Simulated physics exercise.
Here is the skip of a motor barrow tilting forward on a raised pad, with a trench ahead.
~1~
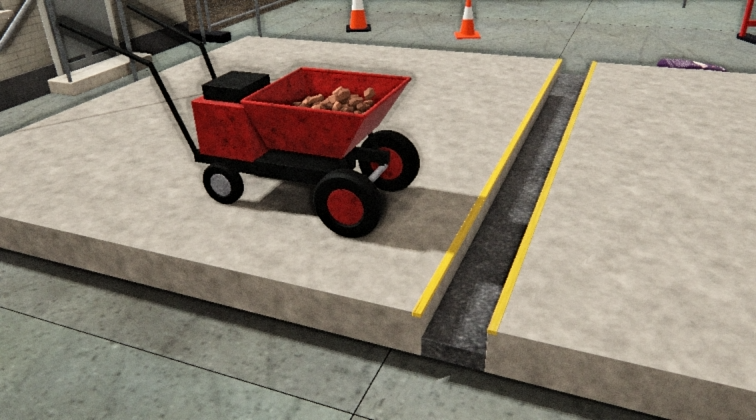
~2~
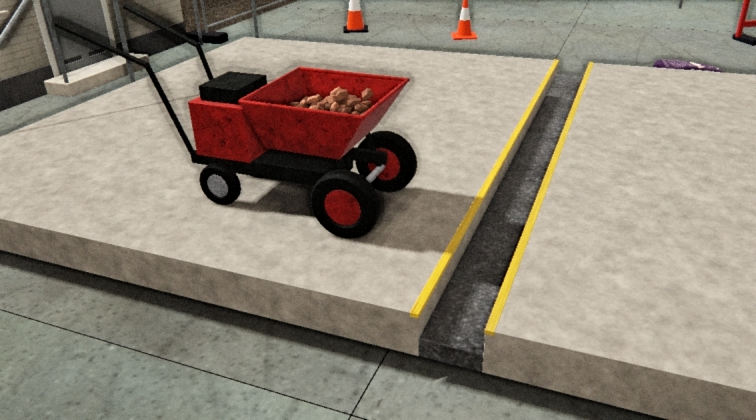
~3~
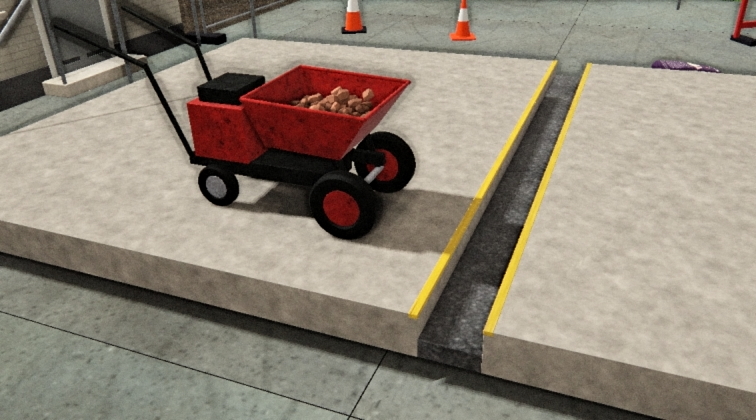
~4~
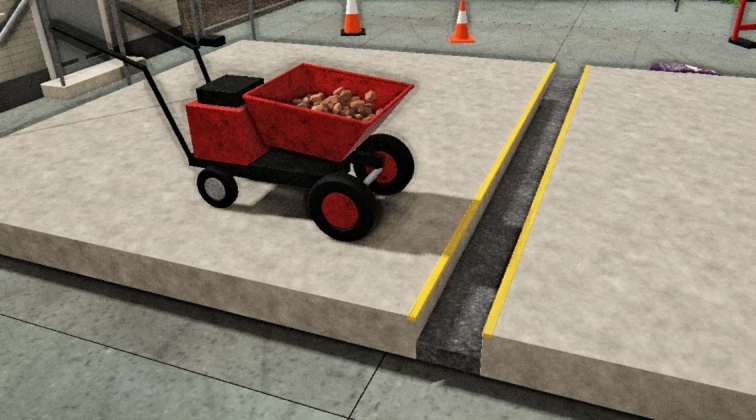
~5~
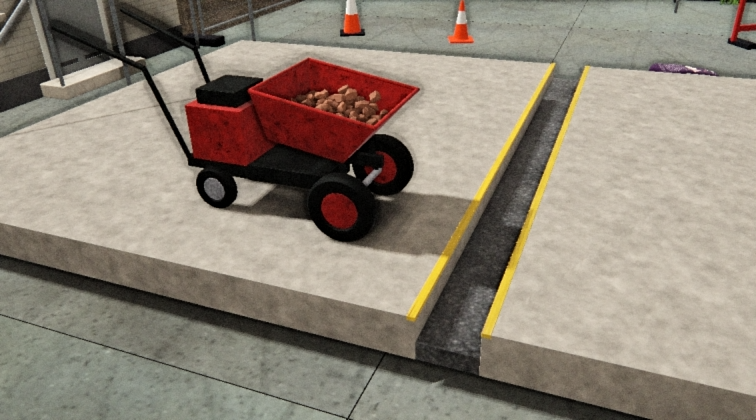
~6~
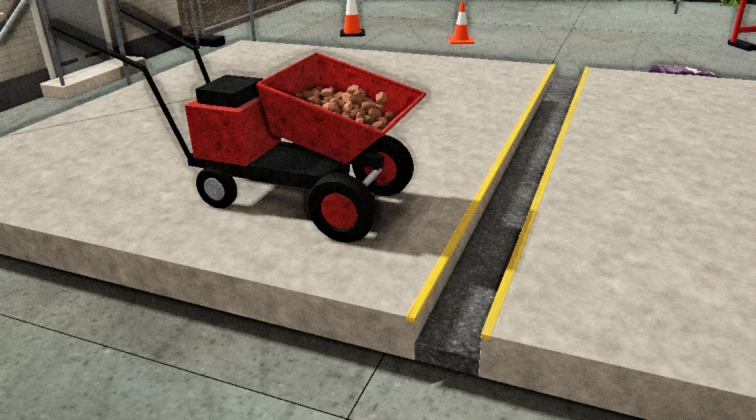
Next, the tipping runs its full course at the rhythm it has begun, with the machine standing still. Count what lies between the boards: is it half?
In the trench: The larger part.
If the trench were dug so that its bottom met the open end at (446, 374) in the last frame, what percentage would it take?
Near 100 %.
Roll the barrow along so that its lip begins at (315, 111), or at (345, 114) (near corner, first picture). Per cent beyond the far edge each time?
First some 0, then 0 per cent.
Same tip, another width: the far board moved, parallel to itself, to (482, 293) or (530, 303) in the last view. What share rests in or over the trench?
Roughly 90 per cent, and 100 per cent.
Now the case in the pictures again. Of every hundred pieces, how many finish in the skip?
It comes to 0 per cent or so.
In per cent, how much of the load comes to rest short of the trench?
Roughly 0 in a hundred.
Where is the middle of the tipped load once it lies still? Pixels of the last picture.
Roughly at (485, 247).
Soon after the last picture, skip tipped steeply; all in the skip.
A little later, skip tipped right over; most in the skip; a stray few short of the trench; a small part in or heaped over the trench.
Later still, skip tipped right over; a stray few short of the trench; nearly all in or heaped over the trench.
At rest, skip tipped right over; a stray few short of the trench; nearly all in or heaped over the trench; none beyond it.
